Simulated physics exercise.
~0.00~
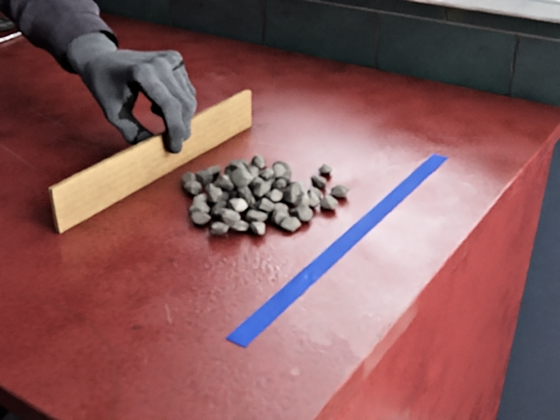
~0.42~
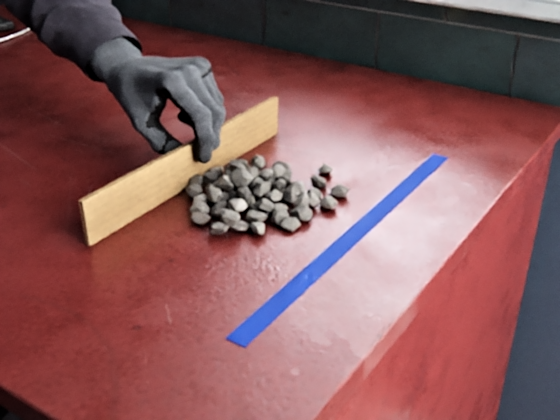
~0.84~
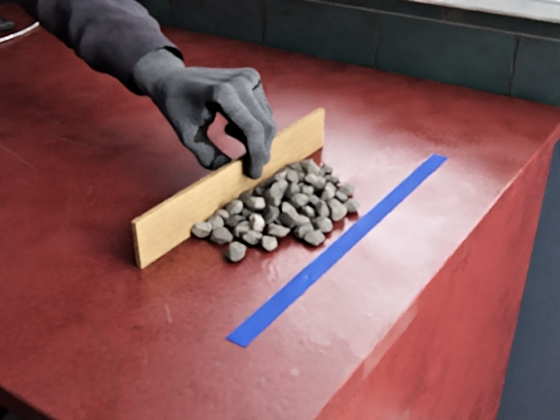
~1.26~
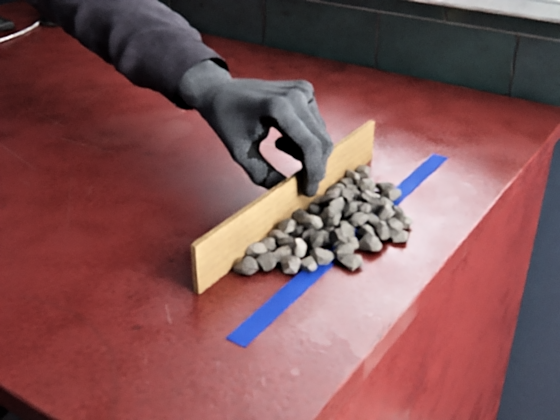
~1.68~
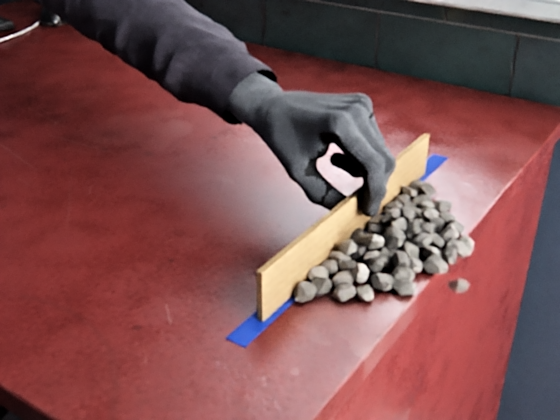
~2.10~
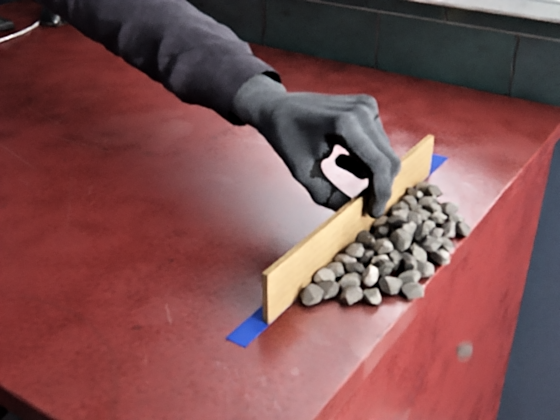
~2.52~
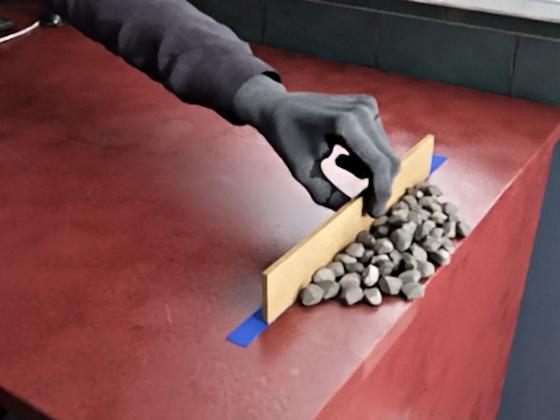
A gloved grey hand holds a thin, pale wooden-looking strip upright on a glossy red tabletop, seen from above at an angle, with dark tiles behind. To its right lie a loose heap of small grey stones and, further on, a slanting strip of blue tape near the table's edge. The hand slides the strip rightward until it meets the stones, then pushes them together across the tape. As the strip reaches the tape, a stone drops over the edge and falls down the red side. The strip stops on the tape, with most stones still heaped at the brink.
